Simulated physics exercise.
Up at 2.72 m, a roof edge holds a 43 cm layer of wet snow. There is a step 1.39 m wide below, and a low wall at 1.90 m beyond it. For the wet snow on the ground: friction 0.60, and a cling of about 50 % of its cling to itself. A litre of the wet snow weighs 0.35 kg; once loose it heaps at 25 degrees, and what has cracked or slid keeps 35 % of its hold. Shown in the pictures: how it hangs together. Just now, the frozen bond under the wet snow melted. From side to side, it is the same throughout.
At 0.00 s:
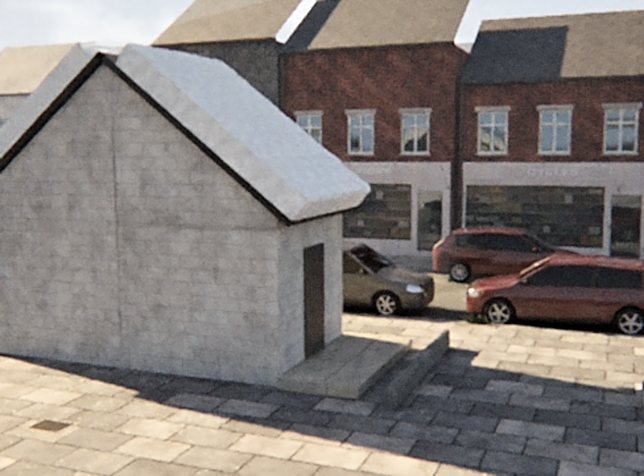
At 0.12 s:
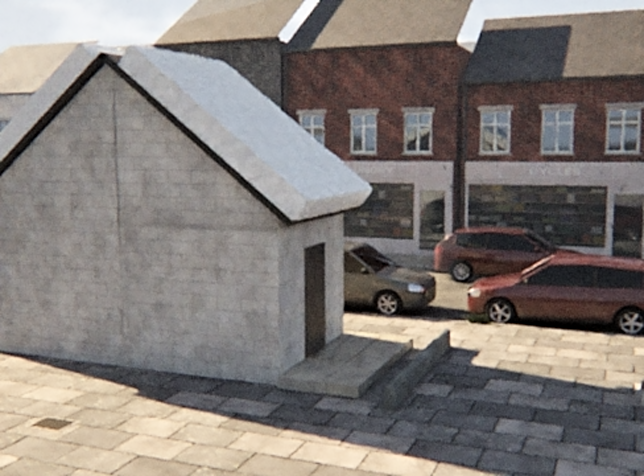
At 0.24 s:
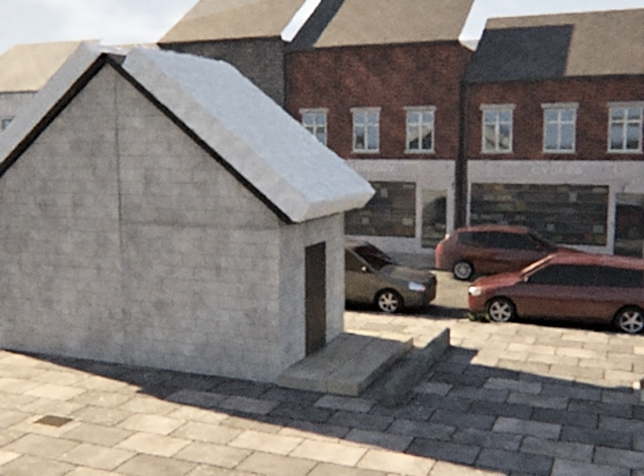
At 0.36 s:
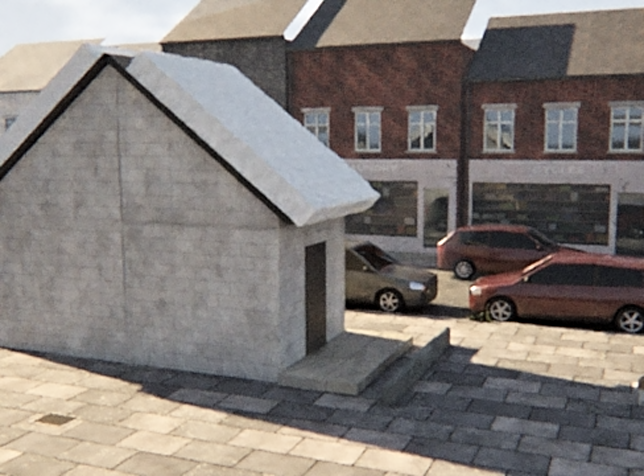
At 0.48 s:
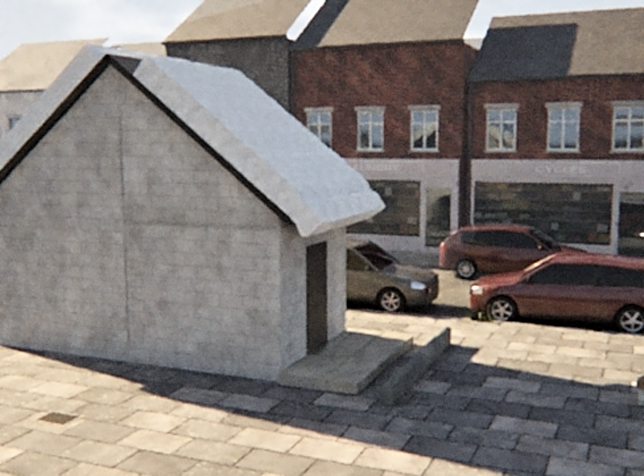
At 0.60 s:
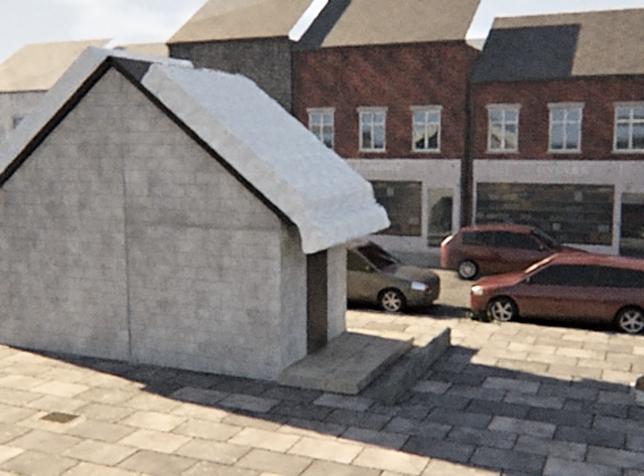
Wet snow slides slowly down the small building's roof, its lower edge cracking and drooping past the eaves.
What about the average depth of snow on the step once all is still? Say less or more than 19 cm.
It is going to outdo that figure.
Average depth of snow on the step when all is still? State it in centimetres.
Mean value: Around 35 cm.
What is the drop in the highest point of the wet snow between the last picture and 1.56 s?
Roughly 1.6 metres.
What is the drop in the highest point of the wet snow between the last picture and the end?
Roughly 4.6 m.
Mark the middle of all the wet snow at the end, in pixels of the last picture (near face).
Near face, approx. (431, 390).
After 1.04 s, 79 % of the snow is still up on the roof and 21 % is falling or down.
After 1.56 s, 41 % of the snow is still up on the roof and 59 % is falling or down.
After 2.08 s, none of the snow is still up on the roof and all is falling or down.
After 2.60 s, none of the snow is still up on the roof and all is falling or down.
After 3.30 s, none of the snow is still up on the roof and the snow on the step is 35 cm deep on average.
